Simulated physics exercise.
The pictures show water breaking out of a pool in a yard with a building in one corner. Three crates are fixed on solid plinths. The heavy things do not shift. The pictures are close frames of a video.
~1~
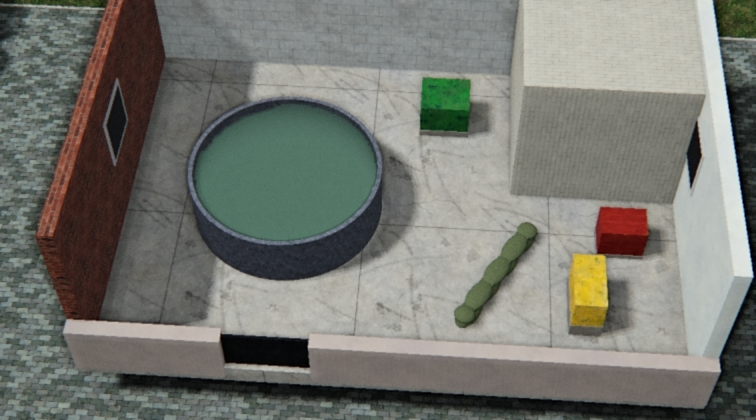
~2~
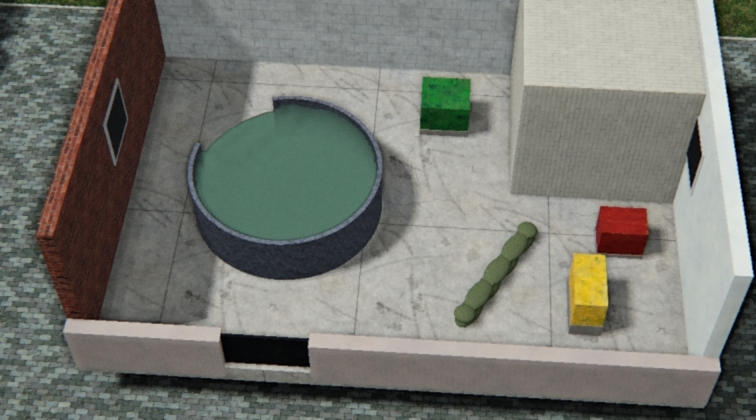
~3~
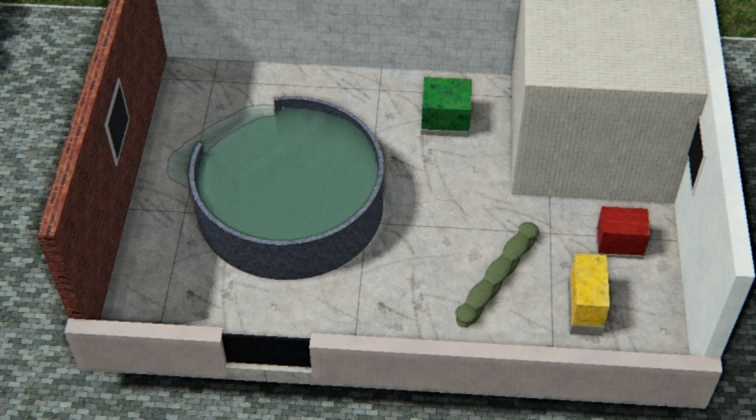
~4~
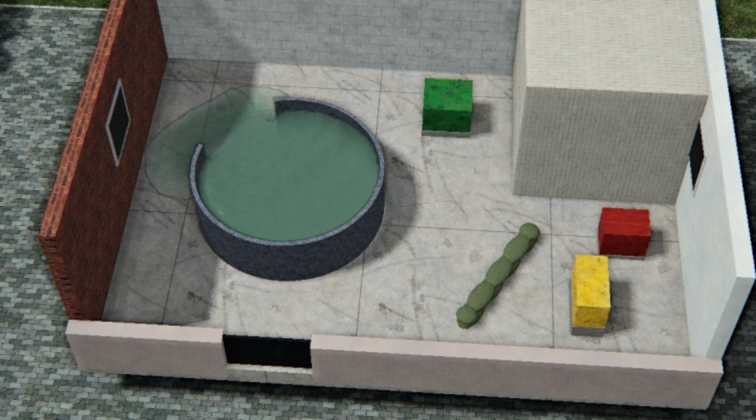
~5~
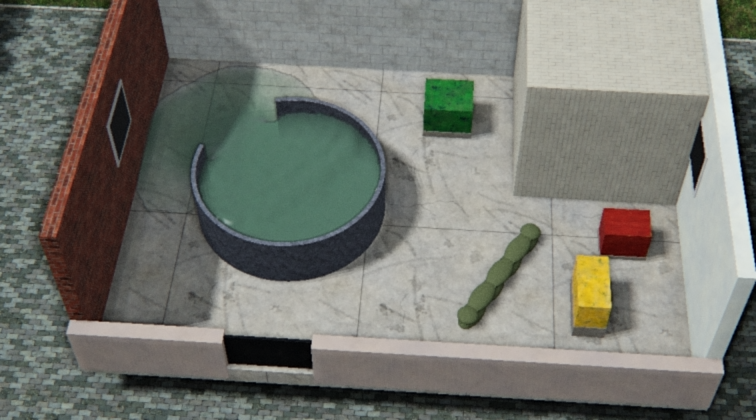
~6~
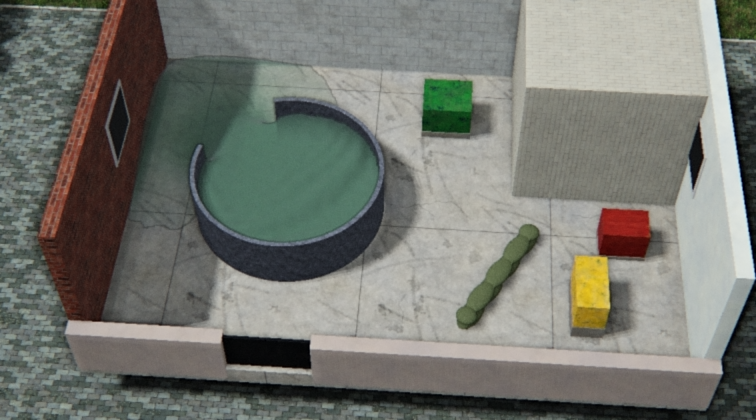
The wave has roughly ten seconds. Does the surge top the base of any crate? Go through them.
In the end: The yellow crate stays dry; the green crate gets wet; the red crate gets wet.
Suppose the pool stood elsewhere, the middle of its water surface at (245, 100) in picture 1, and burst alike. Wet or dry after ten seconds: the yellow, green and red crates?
My reading: Yellow crate is spared, green crate ends up wet, red crate is spared.
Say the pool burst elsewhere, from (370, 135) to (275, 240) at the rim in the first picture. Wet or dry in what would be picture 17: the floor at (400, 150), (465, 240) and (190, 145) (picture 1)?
One after the other: No water, covered, no water.
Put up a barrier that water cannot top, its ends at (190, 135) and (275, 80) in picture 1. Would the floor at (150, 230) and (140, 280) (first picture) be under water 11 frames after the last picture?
In that order: Under water, wet.
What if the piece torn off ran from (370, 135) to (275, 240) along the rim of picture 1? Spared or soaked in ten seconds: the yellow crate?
Yellow crate gets wet.
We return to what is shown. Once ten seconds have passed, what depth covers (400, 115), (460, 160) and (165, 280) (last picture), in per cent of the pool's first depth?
In turn 18, 16 and 12 in a hundred.
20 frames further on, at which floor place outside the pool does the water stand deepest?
Around (503, 93).
A moment on, water covers 20 % of the floor; the yellow crate not reached, the green crate not reached, the red crate not reached.
Next, water covers 30 % of the floor; the yellow crate not reached, the green crate not reached, the red crate not reached.
Then, water covers 55 % of the floor; the yellow crate not reached, the green crate water round its plinth, the red crate not reached.
Later, water covers 85 % of the floor; the yellow crate water round its plinth, the green crate water round its plinth, the red crate water round its plinth.
In the end, water covers 100 % of the floor; the yellow crate stayed above the water, the green crate was topped, the red crate was topped.
